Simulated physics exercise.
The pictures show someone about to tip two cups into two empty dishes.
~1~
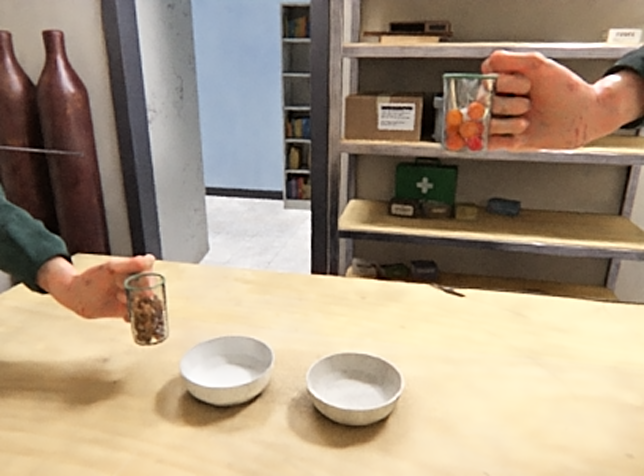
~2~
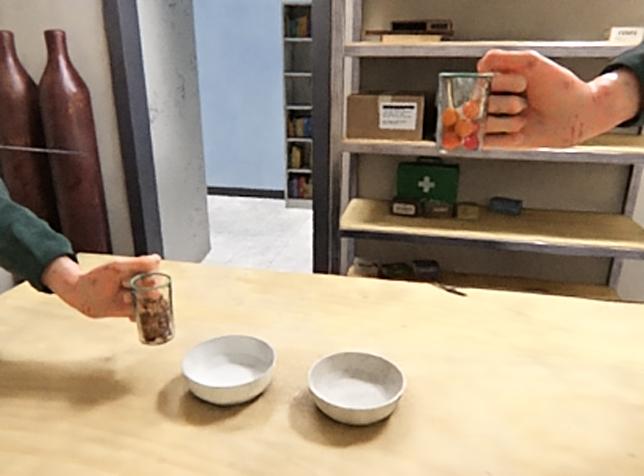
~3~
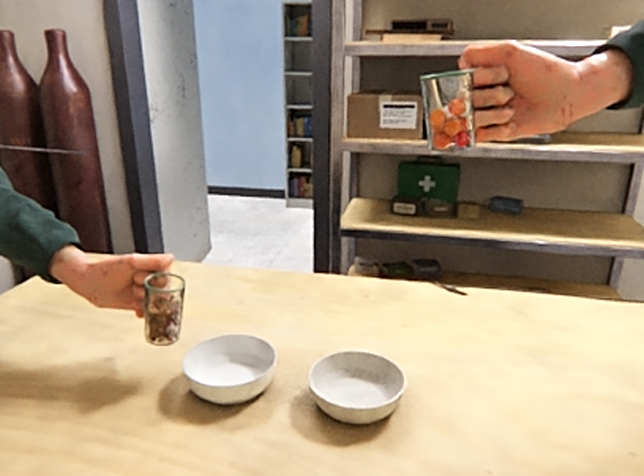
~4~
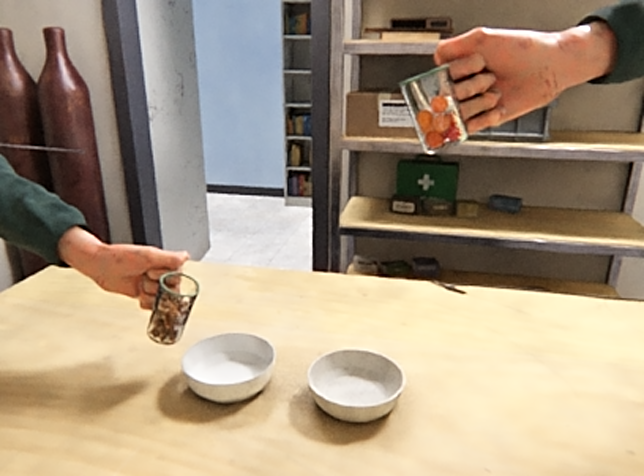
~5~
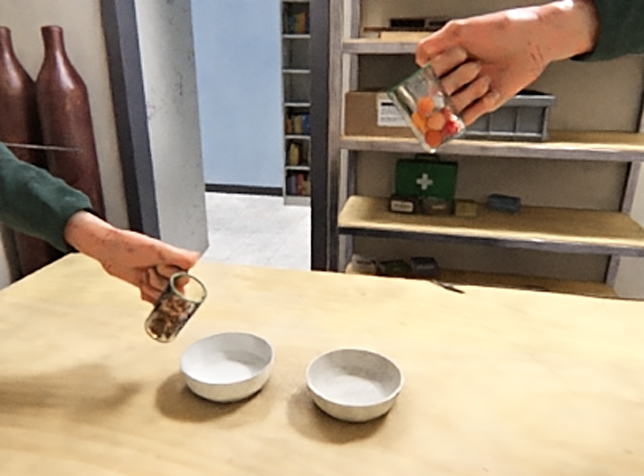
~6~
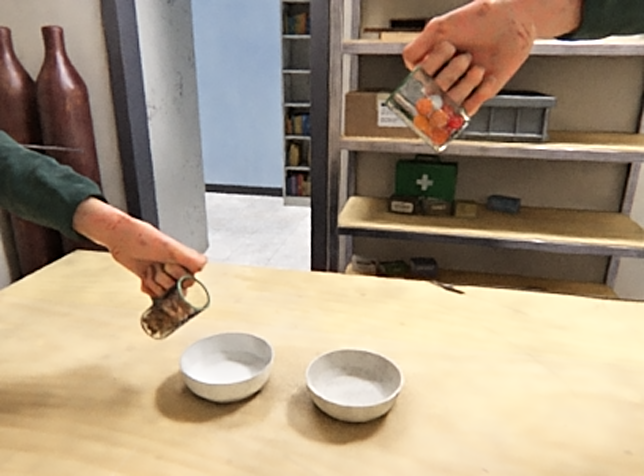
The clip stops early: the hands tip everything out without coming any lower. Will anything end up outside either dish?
On the left the dish holds every piece, on the right it ends with pieces scattered round it.
Then, 0.37 s past the last view, left, all still in the cup; right, all still in the cup.
Then, 0.77 s past the last view, left, nearly all still in the cup, a stray few in the dish, a stray few in the air; right, nearly all still in the cup, a small part in the air.
Then, 1.24 s past the last view, left, nearly all in the dish, a stray few in the air; right, about a quarter in the dish, most in the air.
Finally, left, all in the dish, none outside the dish; right, a small part in the dish, nearly all outside the dish.
